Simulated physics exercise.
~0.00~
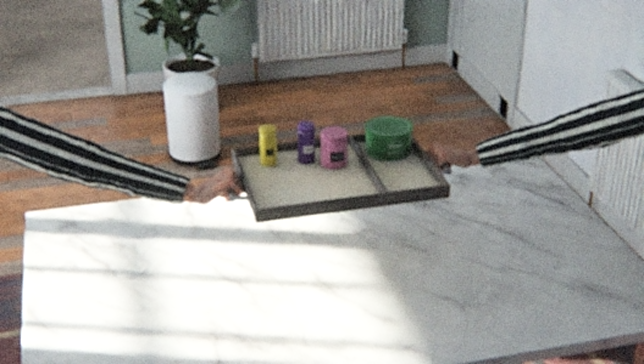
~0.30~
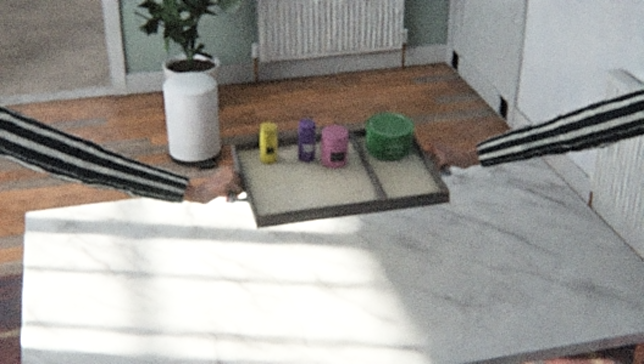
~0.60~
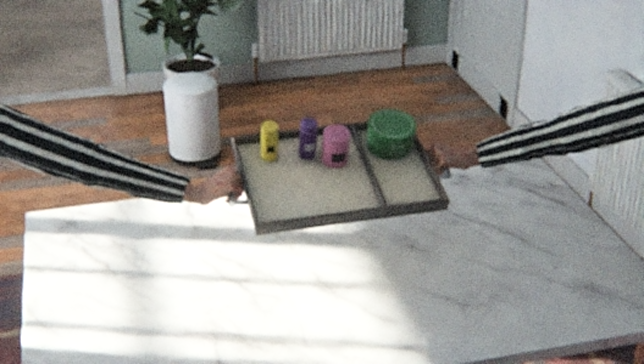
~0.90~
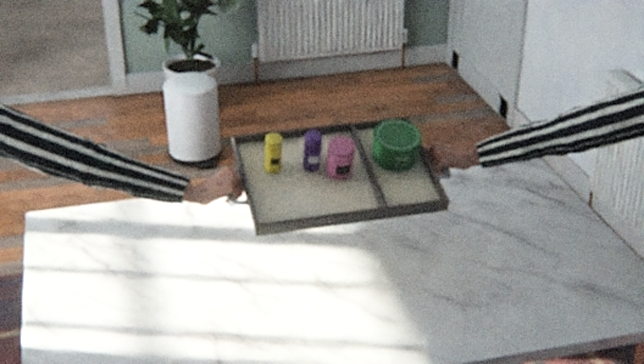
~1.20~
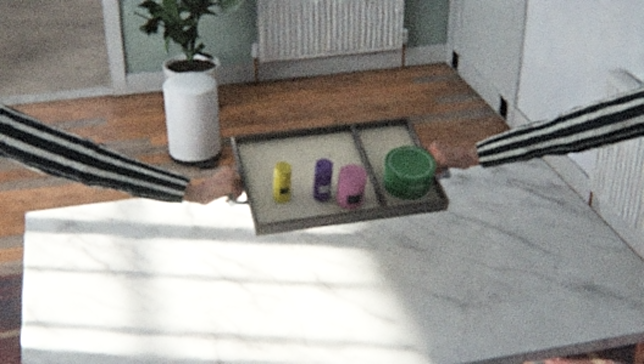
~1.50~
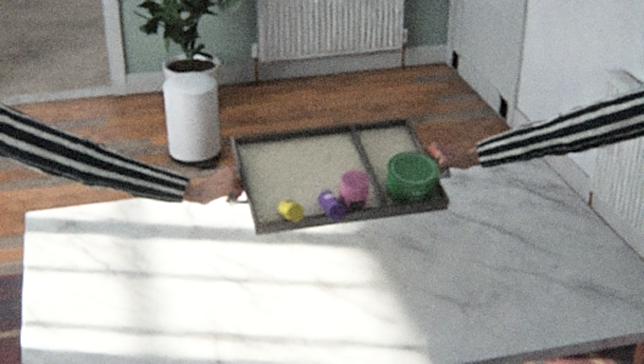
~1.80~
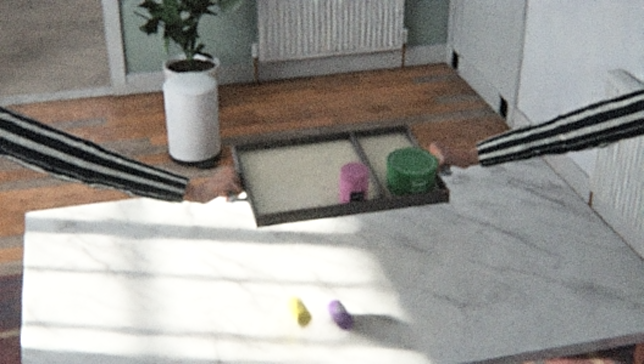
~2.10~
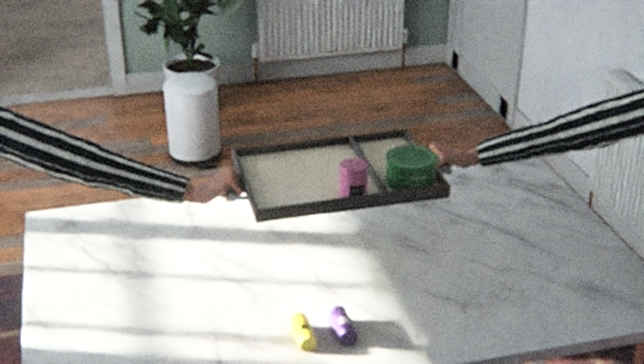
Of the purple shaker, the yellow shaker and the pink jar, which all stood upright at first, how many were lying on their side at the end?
Two of them, the purple shaker and the yellow shaker, ended up lying on their sides on the table.
